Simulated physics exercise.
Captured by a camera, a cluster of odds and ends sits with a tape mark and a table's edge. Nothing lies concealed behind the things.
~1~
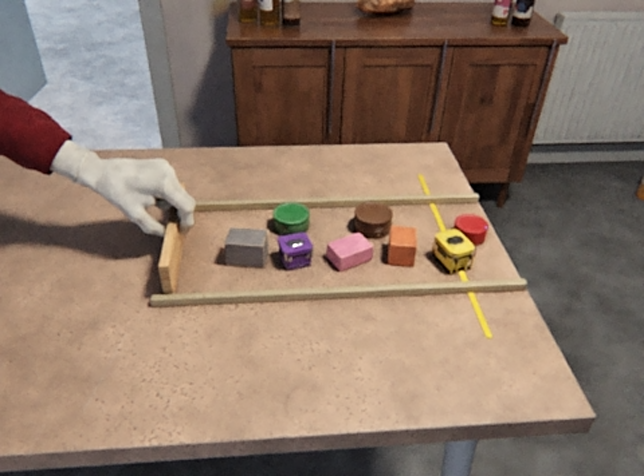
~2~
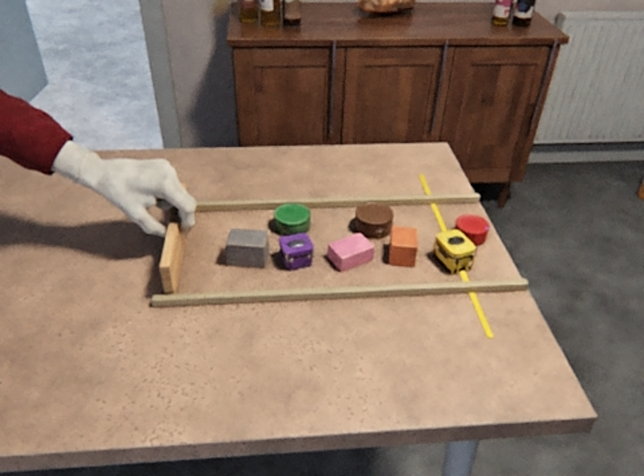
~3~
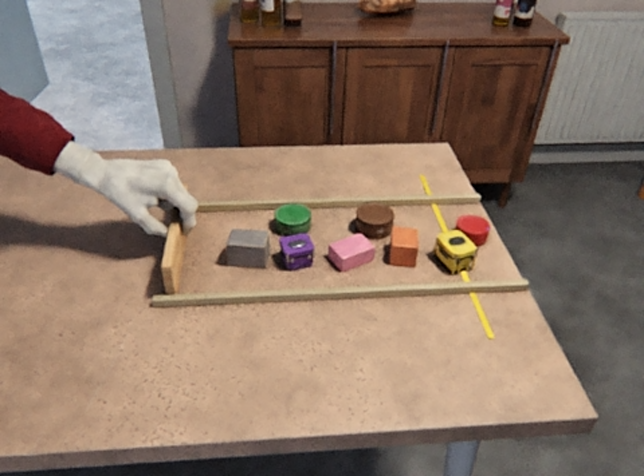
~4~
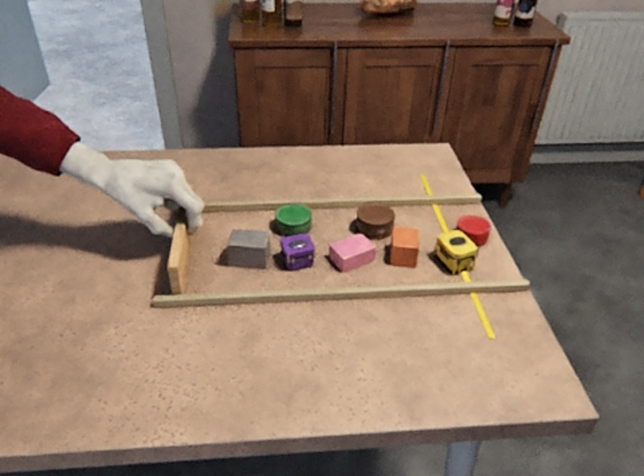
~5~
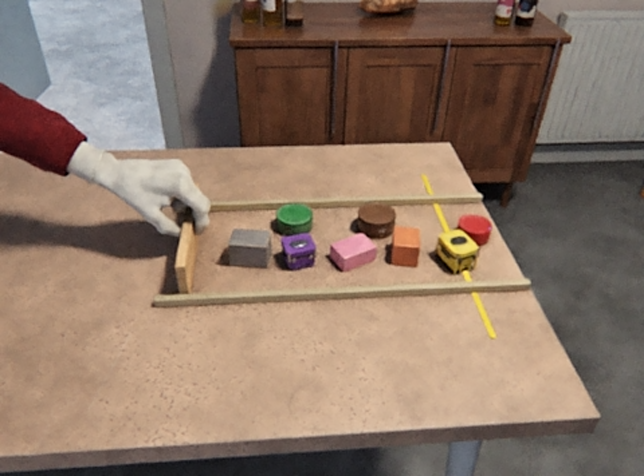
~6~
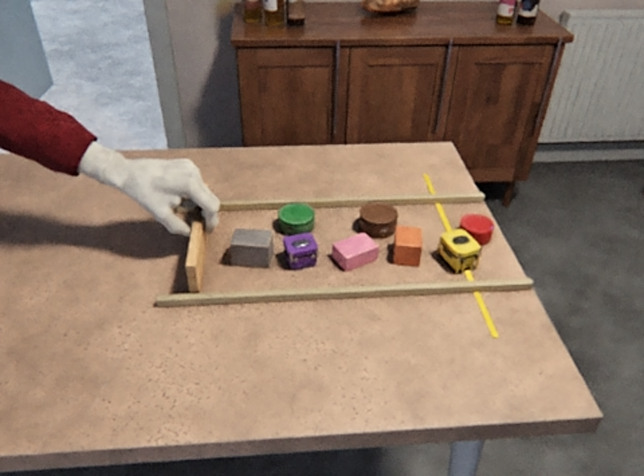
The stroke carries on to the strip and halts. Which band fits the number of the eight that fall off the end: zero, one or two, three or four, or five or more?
I expect three or four drops over the end.
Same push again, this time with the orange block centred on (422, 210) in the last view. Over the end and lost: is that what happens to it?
Placed like that, the orange block is fine.
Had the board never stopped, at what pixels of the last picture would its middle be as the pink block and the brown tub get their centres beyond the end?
With the pink block it sits around (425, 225), with the brown tub around (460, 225).
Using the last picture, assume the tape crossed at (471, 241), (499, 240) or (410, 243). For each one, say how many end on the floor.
Respectively 6, 8 and 2.
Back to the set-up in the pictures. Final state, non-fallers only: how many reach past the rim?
2 overhanging.
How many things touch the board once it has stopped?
The count in contact is 2.
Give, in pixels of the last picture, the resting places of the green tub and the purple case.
First (461, 210), then (513, 248).
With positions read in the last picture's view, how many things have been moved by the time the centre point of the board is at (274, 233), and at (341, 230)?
So 3, and at the other place 7.
Soon after, none off yet; red lid at rest near (476, 229); yellow case at rest near (459, 251); orange block at rest near (408, 246).
Then, none off yet; red lid at rest near (476, 229); yellow case moved about its own width near (502, 251); orange block moved well along near (473, 248).
Further on, two off so far; red lid moved about its own width near (499, 234); yellow case on the floor; orange block falling near (535, 310).
At rest, the number that fall off is three or four; fallen, pink block, orange block, yellow case and red lid.
